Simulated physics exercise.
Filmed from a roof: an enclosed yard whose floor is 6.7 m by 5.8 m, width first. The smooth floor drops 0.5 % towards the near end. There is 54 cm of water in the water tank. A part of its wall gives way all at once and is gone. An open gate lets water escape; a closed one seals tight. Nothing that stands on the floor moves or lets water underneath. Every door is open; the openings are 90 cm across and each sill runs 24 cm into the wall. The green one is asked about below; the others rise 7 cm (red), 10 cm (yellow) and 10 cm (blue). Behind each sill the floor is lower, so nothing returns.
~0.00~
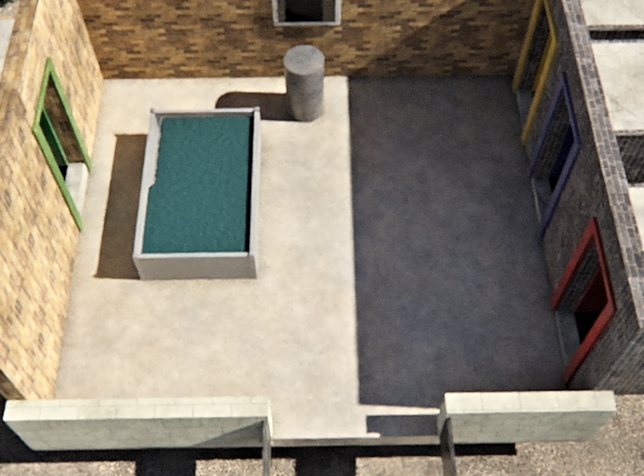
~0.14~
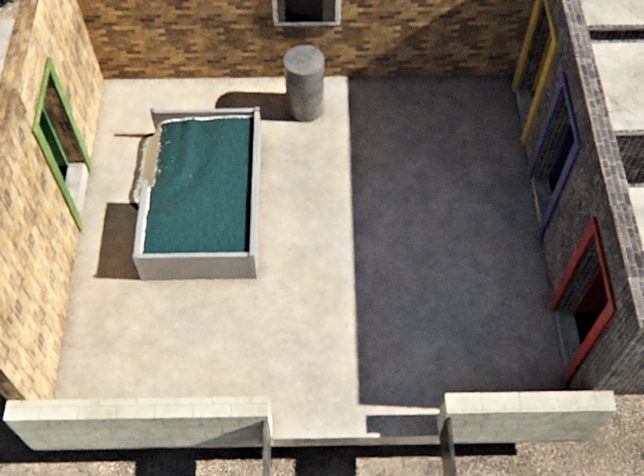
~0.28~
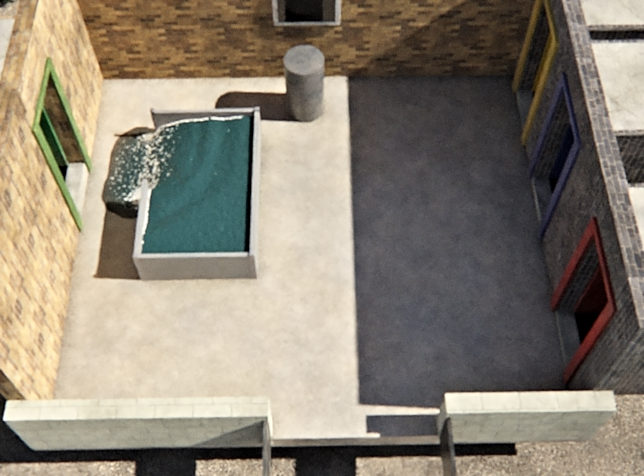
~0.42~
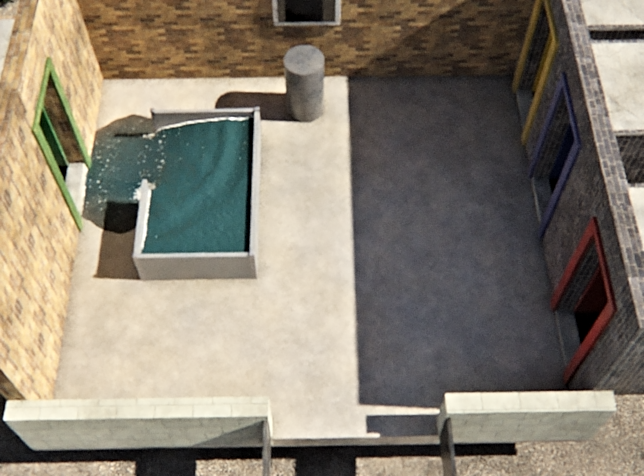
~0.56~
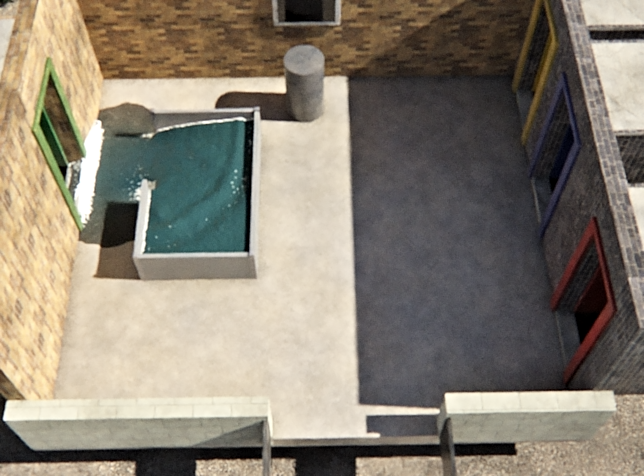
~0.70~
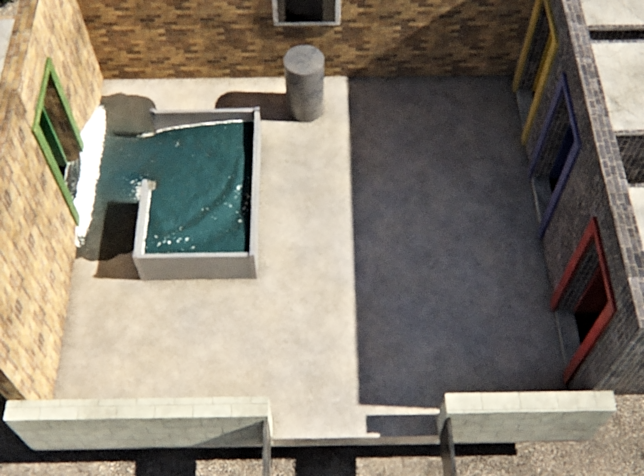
A rectangular tank of green water sat still in a walled yard until part of its left side vanished, and water poured out, spreading foamy across the pale floor to the green door.
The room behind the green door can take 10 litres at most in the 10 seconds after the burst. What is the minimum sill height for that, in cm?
Close to 34 cm is just enough.
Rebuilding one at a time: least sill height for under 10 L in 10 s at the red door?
Roughly 6.5 cm at red.
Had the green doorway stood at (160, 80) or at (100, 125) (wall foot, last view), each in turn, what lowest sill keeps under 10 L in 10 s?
About 25 and 28 cm.
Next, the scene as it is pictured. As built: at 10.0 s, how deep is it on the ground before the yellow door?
About 4.0 cm.
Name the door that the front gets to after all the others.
The red one.
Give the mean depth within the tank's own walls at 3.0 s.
About 23 cm.
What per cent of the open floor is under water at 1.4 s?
About 10 per cent.
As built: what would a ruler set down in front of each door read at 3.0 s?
In cm: Green 24, red 0, yellow 0, blue 0.
After 1.4 s water covers 10 % of the floor, deepest (46 cm) near (104, 81); 33 cm at the green door, 23 litres in over its 24 cm sill.
After 3.0 s water covers 35 % of the floor, deepest (28 cm) near (101, 98); 24 cm at the green door, 56 litres in over its 24 cm sill.
After 10.0 s water covers 95 % of the floor, deepest (10 cm) near (439, 352); 7 cm at the green door, 58 litres in over its 24 cm sill.
At the green door as built, the water arrived by 0.5 s and peaked near 39 cm at 0.7 s.
Run again over the same 10 s with other heights there, 20 litres in over 31.5 cm, 0 litres over 43 cm. The limit of 10 litres is kept from about 34 cm up.
